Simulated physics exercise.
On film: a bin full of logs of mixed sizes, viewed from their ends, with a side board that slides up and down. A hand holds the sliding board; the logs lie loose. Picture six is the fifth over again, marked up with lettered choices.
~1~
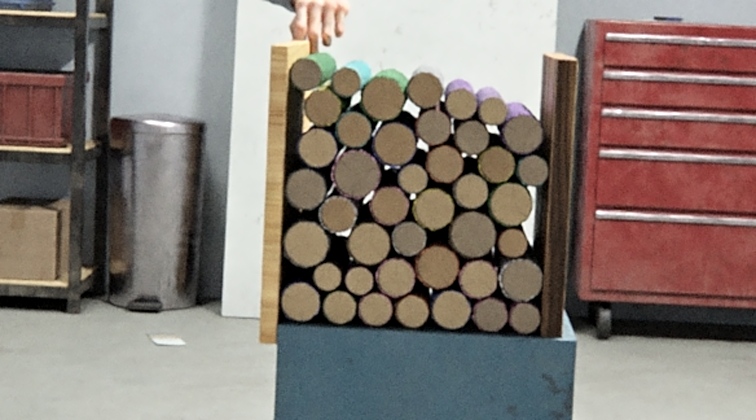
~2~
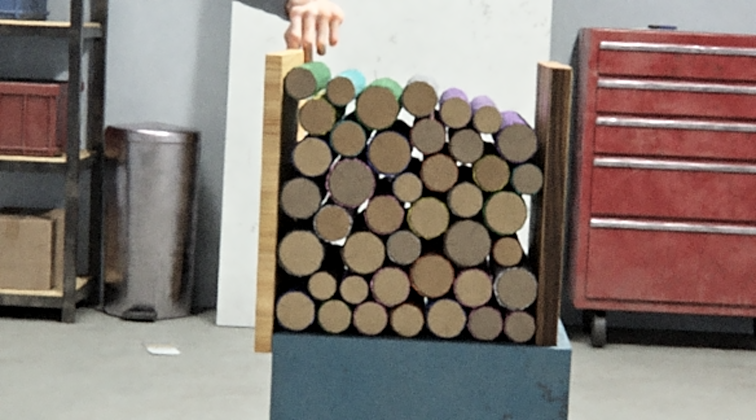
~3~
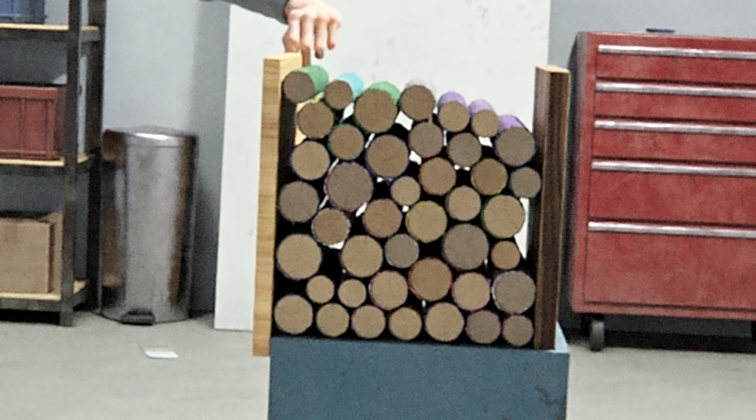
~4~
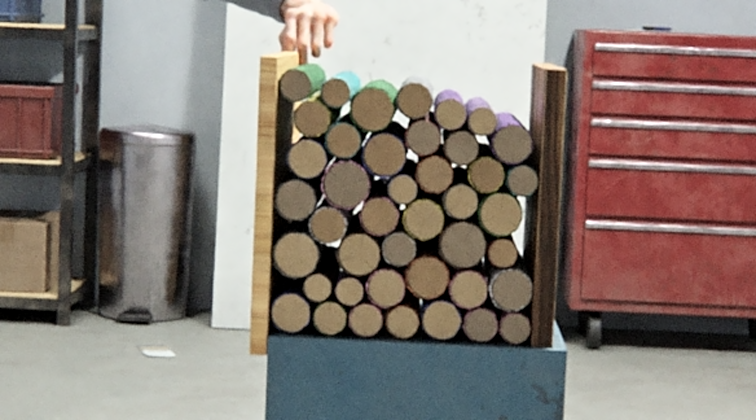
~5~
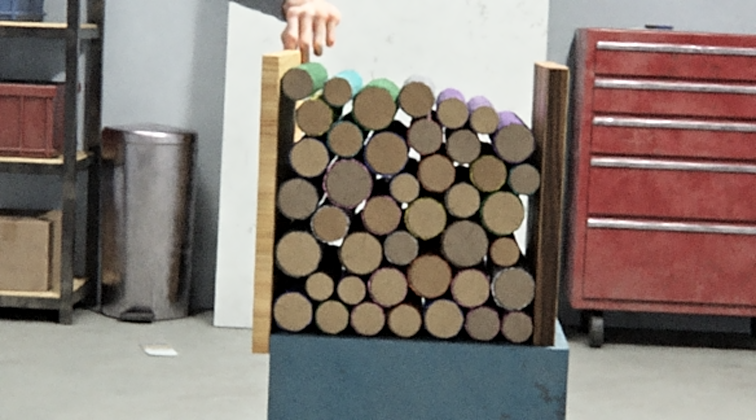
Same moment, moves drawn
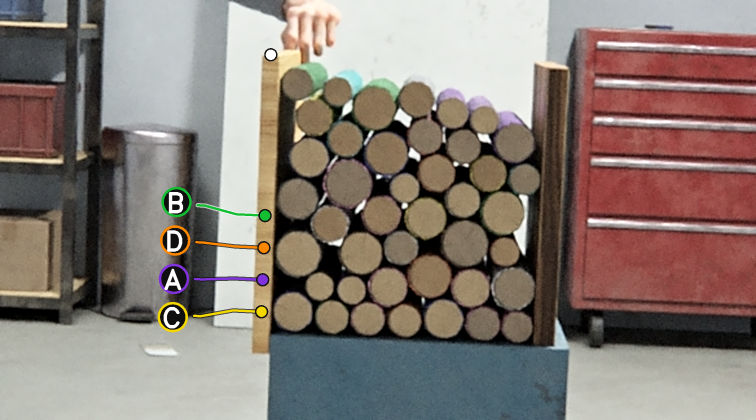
In this clip, a hand rests on top of the wooden board at the left side of a bin filled with round logs seen end-on. The view shifts slightly, while the hand, board and logs show no clear movement of their own.
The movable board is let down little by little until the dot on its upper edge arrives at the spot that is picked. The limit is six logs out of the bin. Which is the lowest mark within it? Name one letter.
Mark B is as low as it can go.
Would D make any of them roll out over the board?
Yes, at D.
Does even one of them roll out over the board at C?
At C: Yes.
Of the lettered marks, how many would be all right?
One of the four.
On the marked copy, A at (263, 280); B at (265, 215); C at (262, 312); D at (264, 248); the white dot at (271, 55).
Following B. Soon after the start, top of the board (277, 132).
Later, top of the board (274, 215).
In the end, top of the board (274, 215), four out over the board.
As for the rest, A more than six out over the board; C more than six out over the board; D more than six out over the board.
